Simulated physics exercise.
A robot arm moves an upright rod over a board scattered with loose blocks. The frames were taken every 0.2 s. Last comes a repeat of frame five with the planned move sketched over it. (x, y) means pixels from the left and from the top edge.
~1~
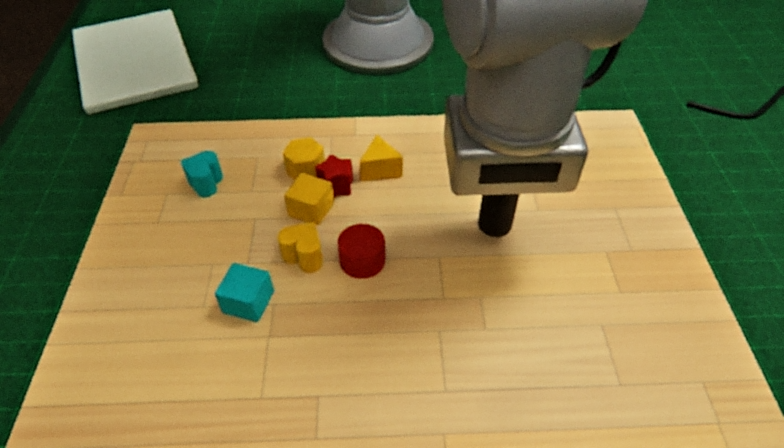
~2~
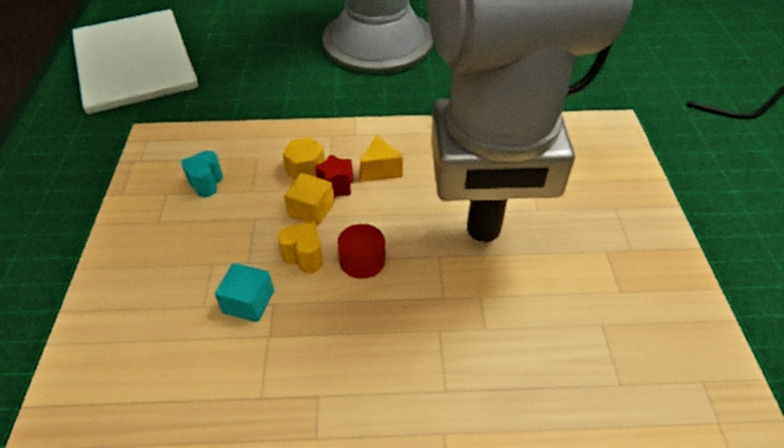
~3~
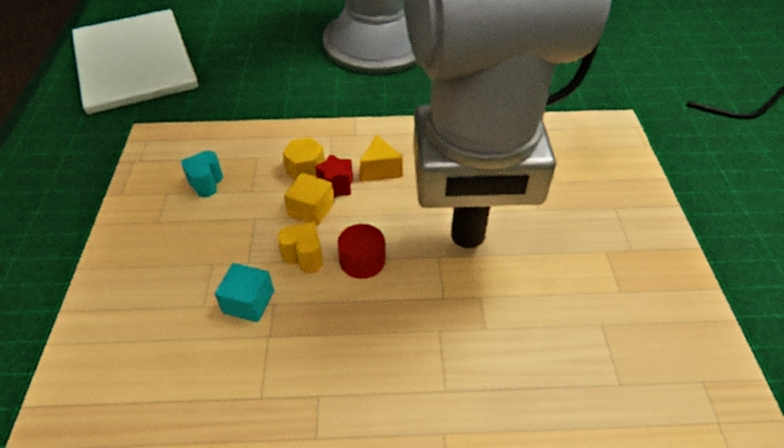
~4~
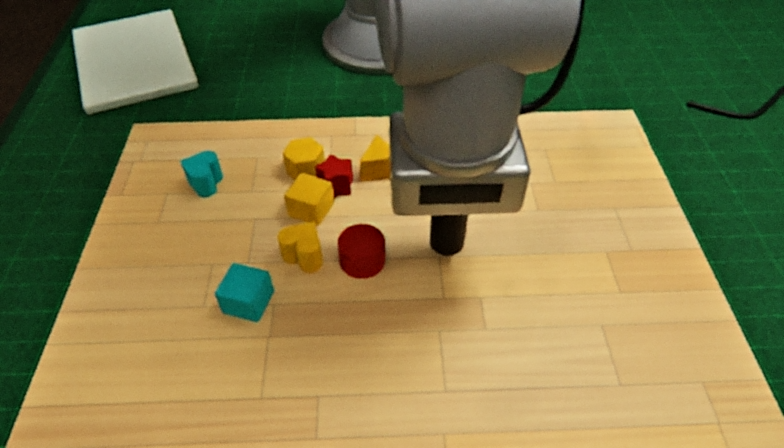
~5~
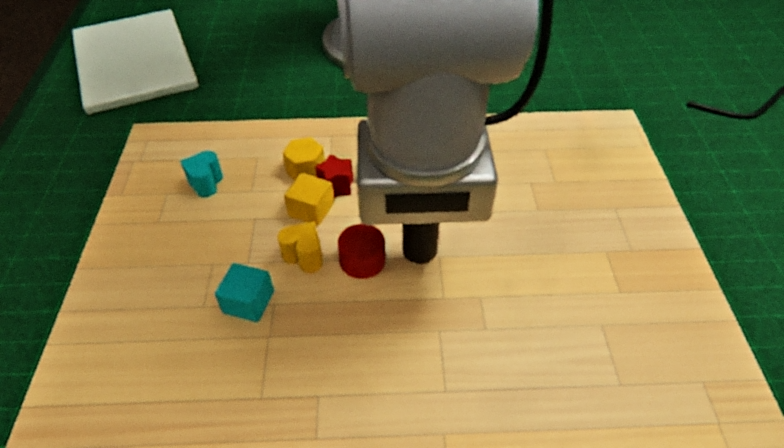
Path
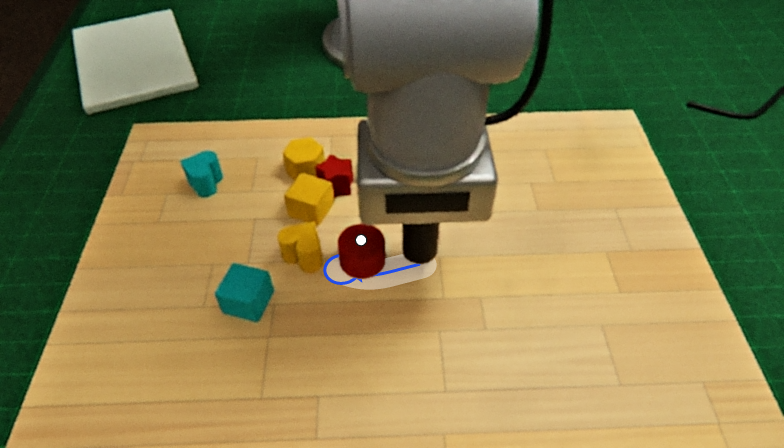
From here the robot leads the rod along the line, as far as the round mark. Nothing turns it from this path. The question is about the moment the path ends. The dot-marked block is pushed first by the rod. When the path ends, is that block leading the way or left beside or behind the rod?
Still being pushed.
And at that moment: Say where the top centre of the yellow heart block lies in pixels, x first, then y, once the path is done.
In the picture, that point is around (269, 230).
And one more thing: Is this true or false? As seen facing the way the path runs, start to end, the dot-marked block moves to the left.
This is false.
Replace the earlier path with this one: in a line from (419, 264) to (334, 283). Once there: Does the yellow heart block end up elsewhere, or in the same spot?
By the time the path is finished, it has moved at least a centimetre.
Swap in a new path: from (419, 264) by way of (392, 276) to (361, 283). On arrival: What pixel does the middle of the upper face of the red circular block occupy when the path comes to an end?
Close to (336, 236).
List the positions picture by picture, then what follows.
The first picture shows lower end of the rod (495, 224), tops of blocks, yellow heart block (301, 236), yellow four-sided block (308, 188), red circular block (361, 240).
The second picture shows rod (484, 229), blocks as before.
The third picture shows rod (468, 235), blocks as before.
The fourth picture shows rod (447, 243), blocks as before.
The fifth picture shows rod (420, 250), yellow heart block (301, 236), yellow four-sided block (308, 188), red circular block (361, 240).
The drawn path runs from (419, 264) over (394, 271) and (368, 275) to (342, 269); the dot is on the red circular block.
On the path given first. Halfway along, rod (380, 260); red circular block (343, 239).
At the end, rod (341, 255); yellow heart block (269, 230); yellow four-sided block not moved; red circular block (311, 228).
